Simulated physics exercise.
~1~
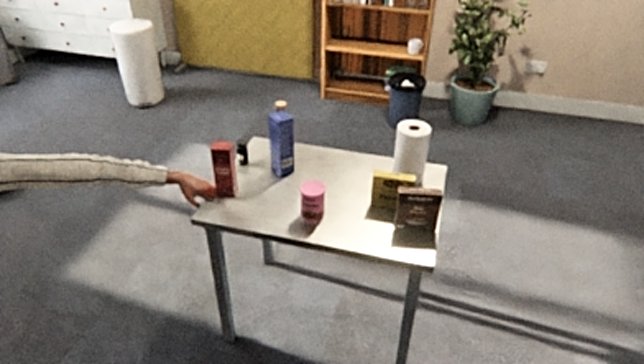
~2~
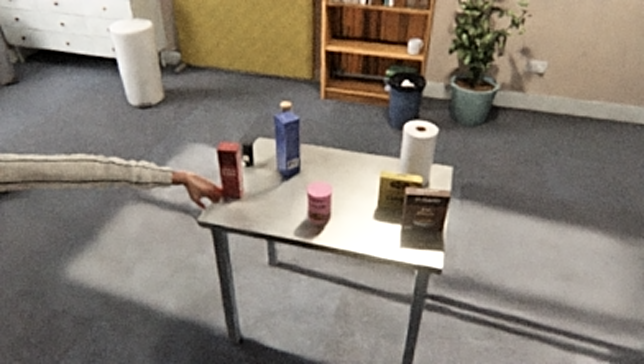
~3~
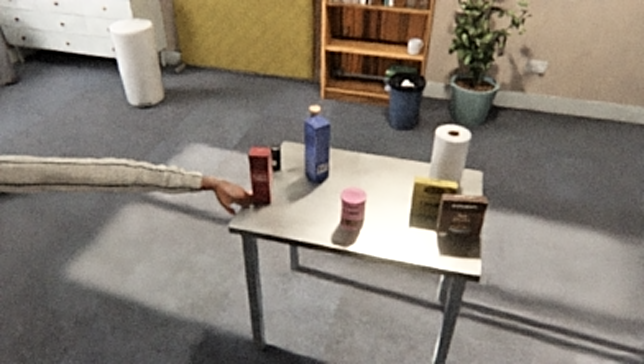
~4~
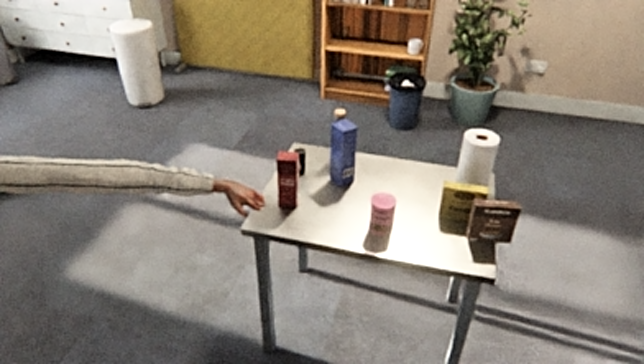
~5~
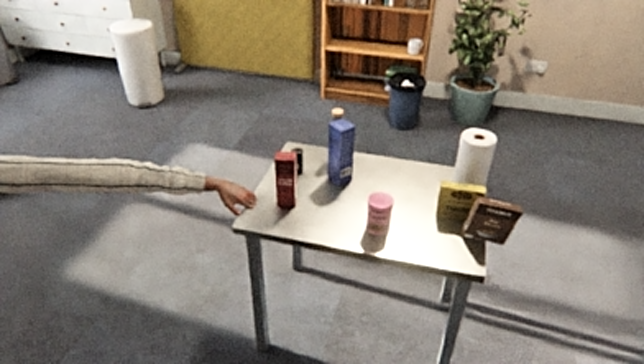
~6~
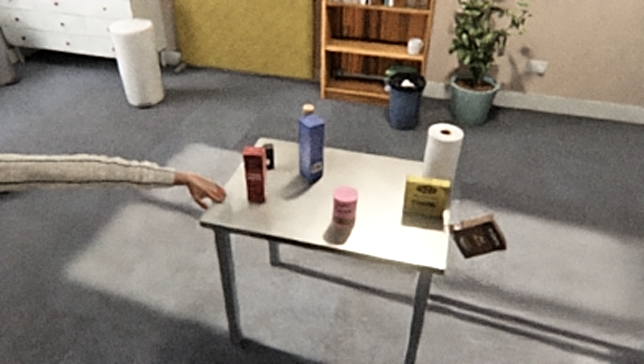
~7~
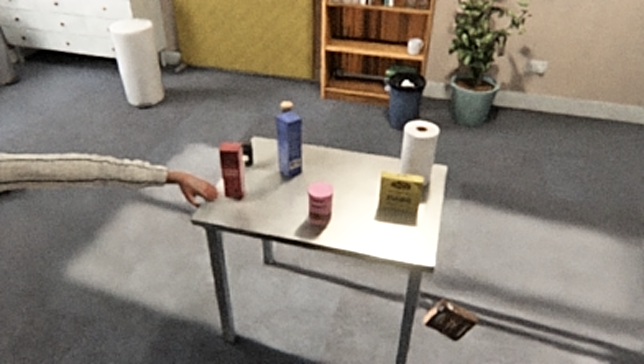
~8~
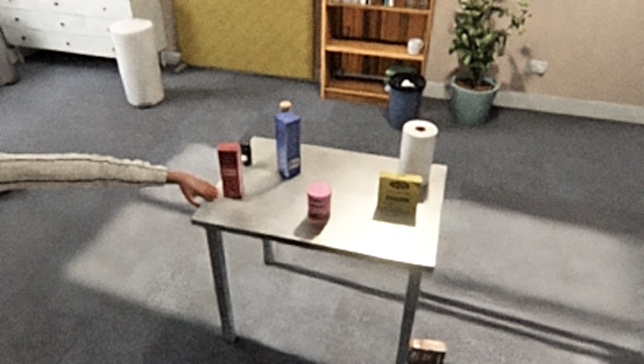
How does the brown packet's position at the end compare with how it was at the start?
At the start it was standing upright on the right side of the tabletop. By the end it was off the table and on its side, down by the front right leg.
